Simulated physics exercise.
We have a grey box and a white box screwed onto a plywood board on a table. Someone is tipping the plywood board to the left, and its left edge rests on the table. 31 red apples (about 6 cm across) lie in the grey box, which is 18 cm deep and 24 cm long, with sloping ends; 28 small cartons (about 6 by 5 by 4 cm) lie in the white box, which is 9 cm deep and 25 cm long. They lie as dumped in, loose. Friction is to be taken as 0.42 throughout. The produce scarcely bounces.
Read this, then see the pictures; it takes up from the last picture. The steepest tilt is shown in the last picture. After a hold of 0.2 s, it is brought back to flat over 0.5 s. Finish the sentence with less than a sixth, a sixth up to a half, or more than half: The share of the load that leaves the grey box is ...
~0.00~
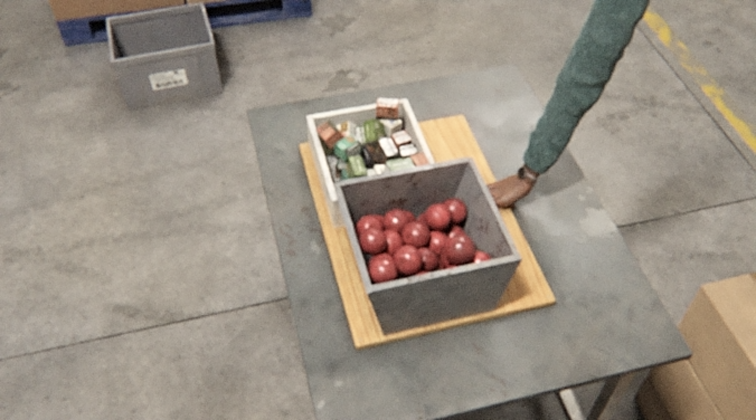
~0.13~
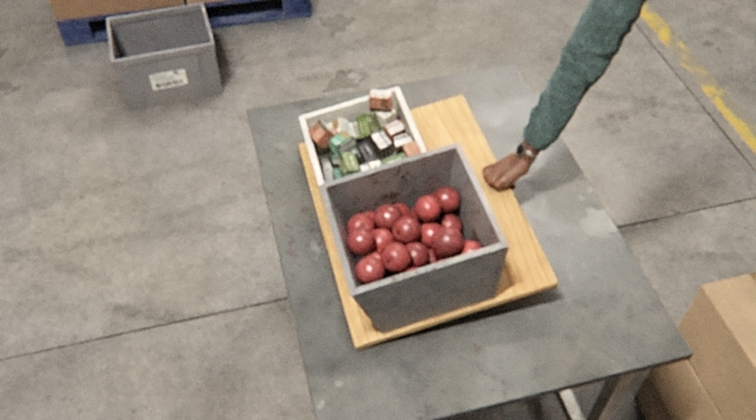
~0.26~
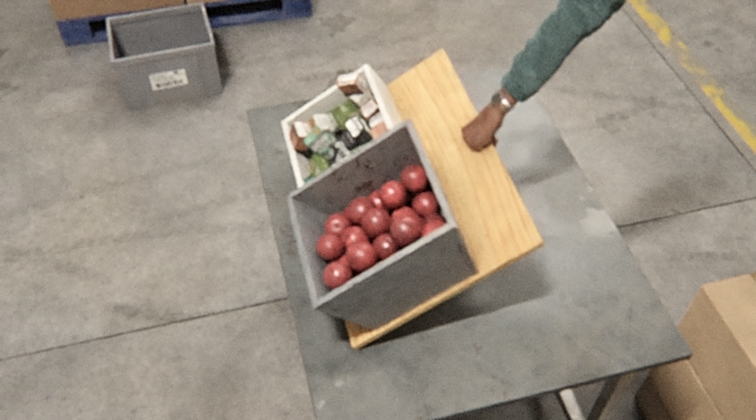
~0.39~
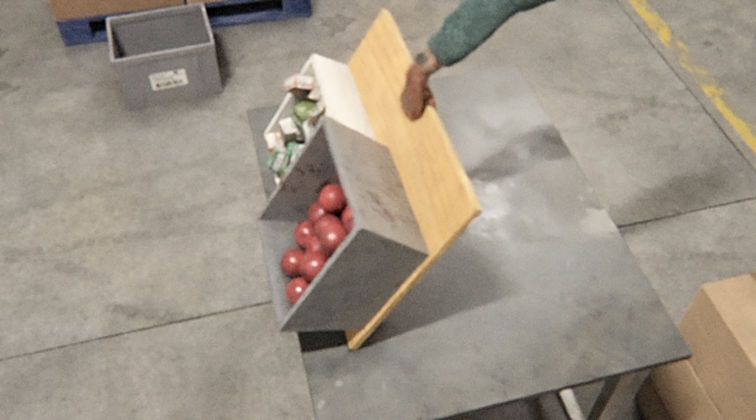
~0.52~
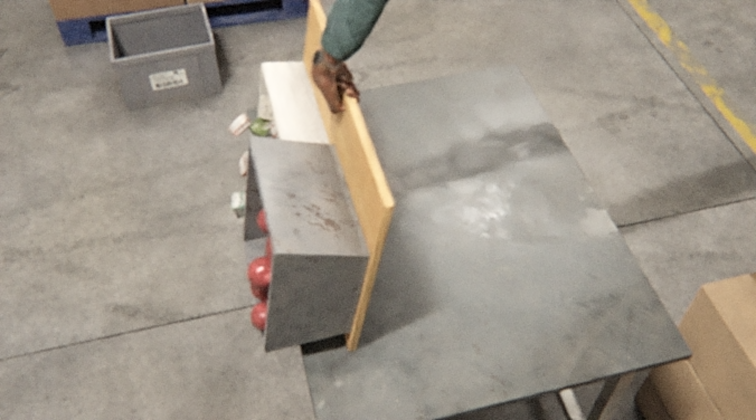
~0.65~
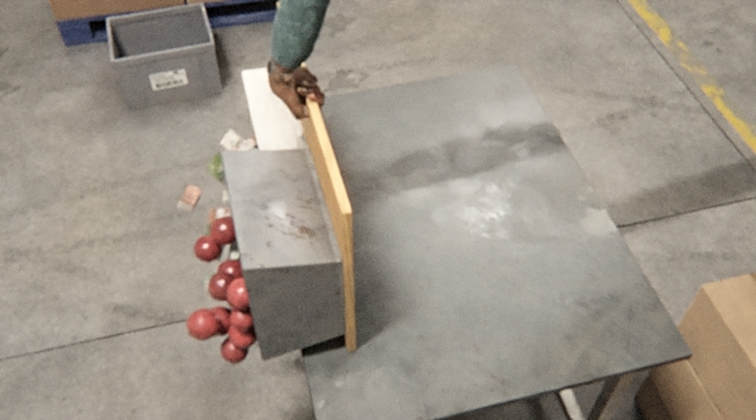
The share of the load that leaves the grey box is more than half.
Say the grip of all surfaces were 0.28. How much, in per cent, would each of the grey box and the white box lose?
That would cost the grey box 100 and the white box 60 per cent of the load.
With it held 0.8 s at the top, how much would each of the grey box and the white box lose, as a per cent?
Grey box 100%, white box 60%.
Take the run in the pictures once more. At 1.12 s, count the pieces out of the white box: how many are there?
White box: Roughly 20 out by then.
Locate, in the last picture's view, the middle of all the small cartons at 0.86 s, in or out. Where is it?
Centre approx. at (216, 251).
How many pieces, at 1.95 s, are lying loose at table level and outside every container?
I'd guess near 1.
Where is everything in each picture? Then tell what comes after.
In the first picture (each is followed by its nearest rim corner in this view, unless another is named), grey box, (372, 289); white box (by its farthest rim corner), (402, 101); 0° from level; none out.
The second picture shows grey box, (356, 291); white box, (394, 89); 9° from level.
The third picture shows grey box, (318, 303); 32° from level.
The fourth picture shows grey box, (281, 326); 58° from level.
The fifth picture shows grey box, (264, 348); 81° from level; 5 out, the lowest carton at (241, 205).
The sixth picture shows grey box, (261, 356); 90° from level; 23 out, the lowest carton at (217, 283).
After 0.86 s, tilt 90°; grey box 9 in, 22 out and white box 6 in, 22 out.
After 1.12 s, tilt 40°; grey box 1 in, 30 out and white box 6 in, 22 out.
After 1.48 s, tilt 0°; grey box 0 in, 31 out and white box 6 in, 22 out.
Final count (at 1.95 s), grey box 0 in, 31 out and white box 6 in, 22 out. Asked share, 31 of 31, 100 per cent.
